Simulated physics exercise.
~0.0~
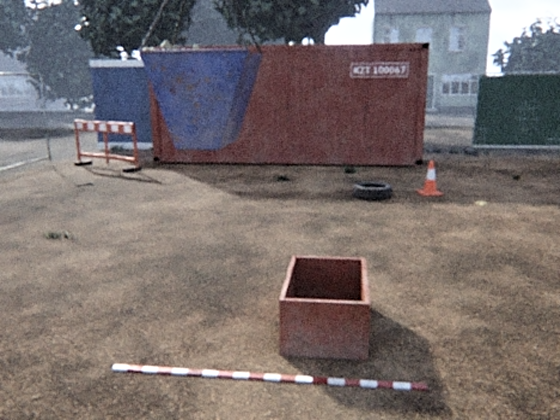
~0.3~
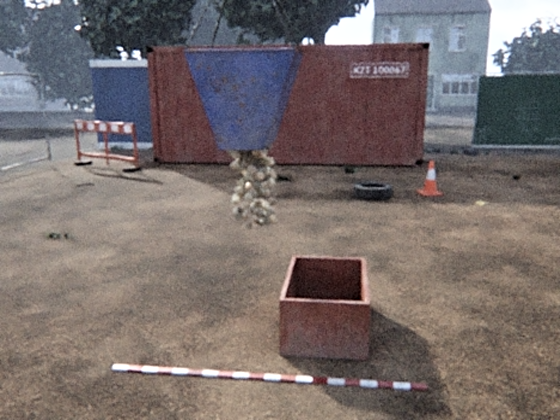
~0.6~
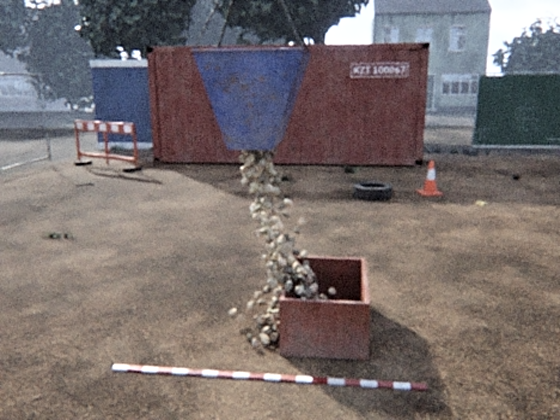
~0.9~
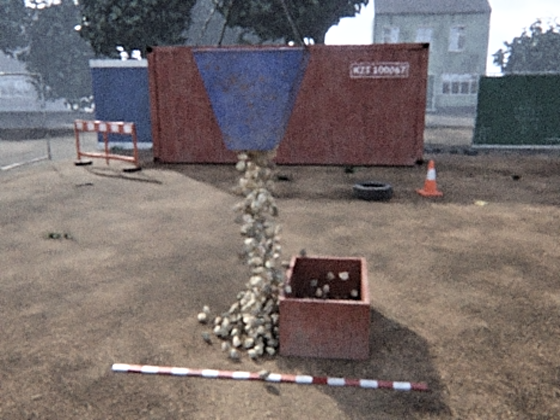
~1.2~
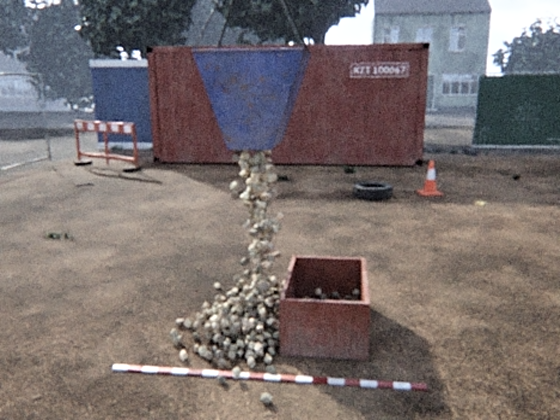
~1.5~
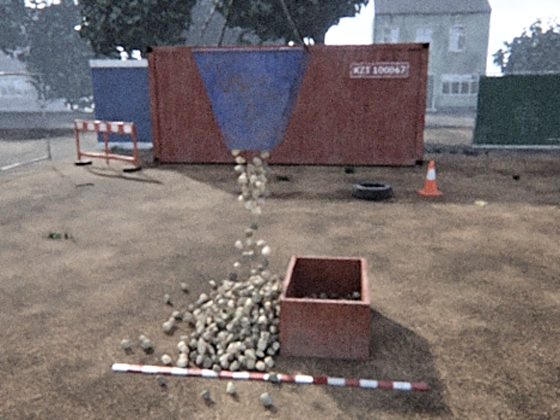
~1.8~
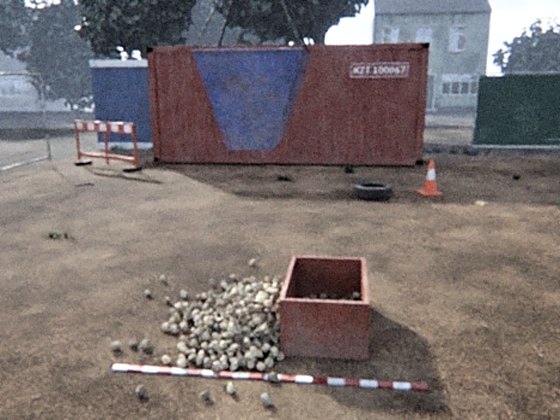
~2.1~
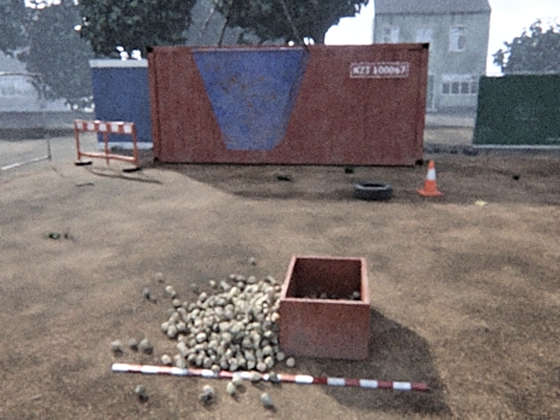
Blue skip sliding right and pouring pale stones from its base, most heaping left of a red bin, a few landing inside.
